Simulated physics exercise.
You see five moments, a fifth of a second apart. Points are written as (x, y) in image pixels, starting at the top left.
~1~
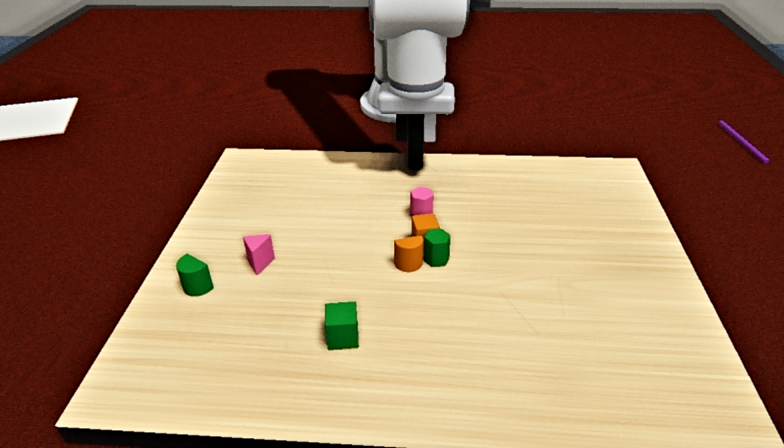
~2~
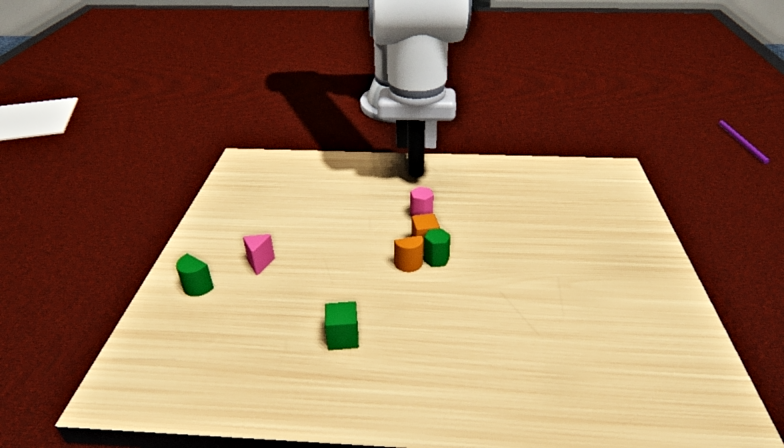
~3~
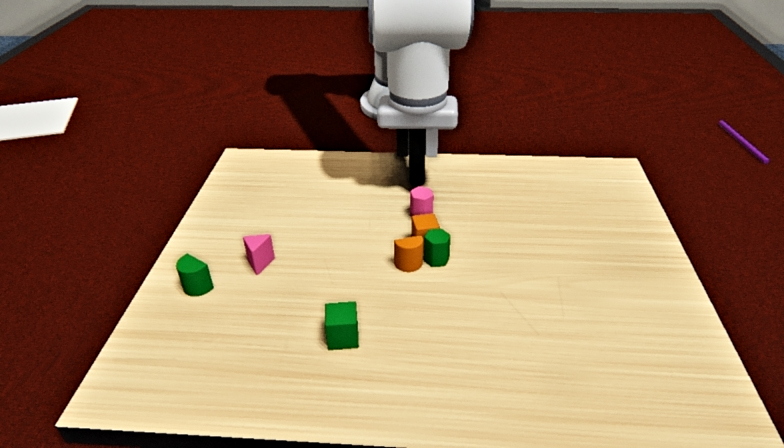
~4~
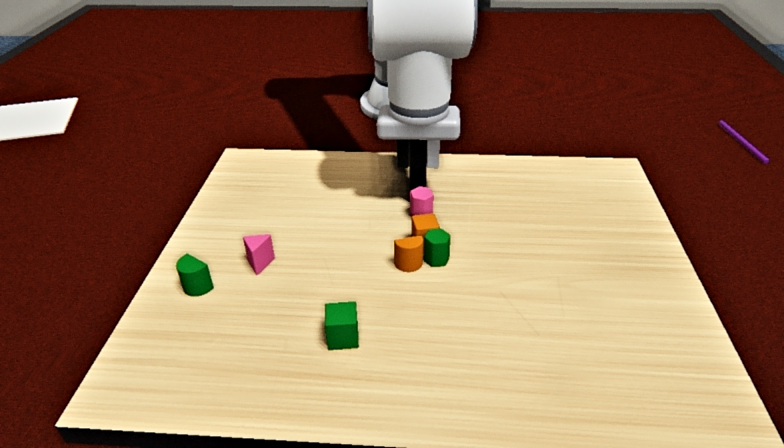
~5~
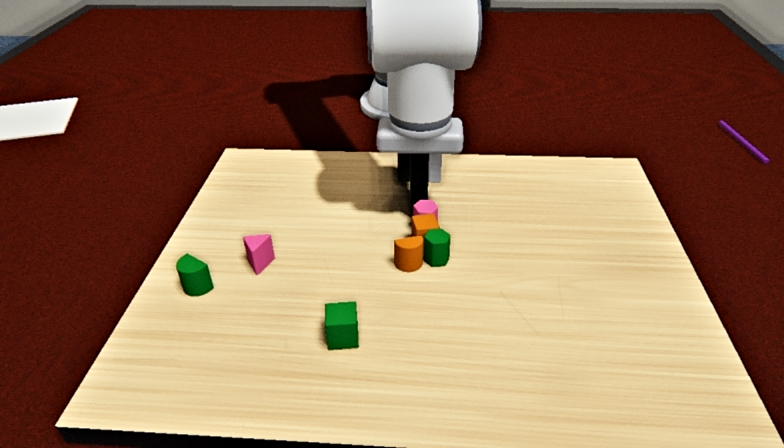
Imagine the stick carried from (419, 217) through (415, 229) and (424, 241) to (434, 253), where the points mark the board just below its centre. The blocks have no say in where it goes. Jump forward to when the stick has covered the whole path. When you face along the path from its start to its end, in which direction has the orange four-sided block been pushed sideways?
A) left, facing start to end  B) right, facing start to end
A (left, facing start to end)
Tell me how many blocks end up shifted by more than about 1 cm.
The answer is three or more blocks, counting only moves over 1 cm.
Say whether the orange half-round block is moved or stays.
It gets no push and keeps its place.
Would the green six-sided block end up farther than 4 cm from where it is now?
Yes, that is how it ends up.
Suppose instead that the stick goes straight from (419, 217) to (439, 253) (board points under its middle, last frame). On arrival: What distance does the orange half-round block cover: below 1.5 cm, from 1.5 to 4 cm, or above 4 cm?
Distance: Below 1.5 cm.
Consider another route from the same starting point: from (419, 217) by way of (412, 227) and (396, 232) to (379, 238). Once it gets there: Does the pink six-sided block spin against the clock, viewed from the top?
In short: Yes.
On the path given first. Halfway along, stick at (419, 226); orange four-sided block at (441, 235), turned 25° clockwise; pink six-sided block at (436, 219), turned 60° anticlockwise; green six-sided block at (444, 251), turned 25° clockwise.
At the end, stick at (435, 244); orange half-round block not moved; orange four-sided block at (460, 245), turned 70° clockwise; pink six-sided block at (456, 227), turned 105° anticlockwise; green six-sided block at (447, 260), turned 45° clockwise.
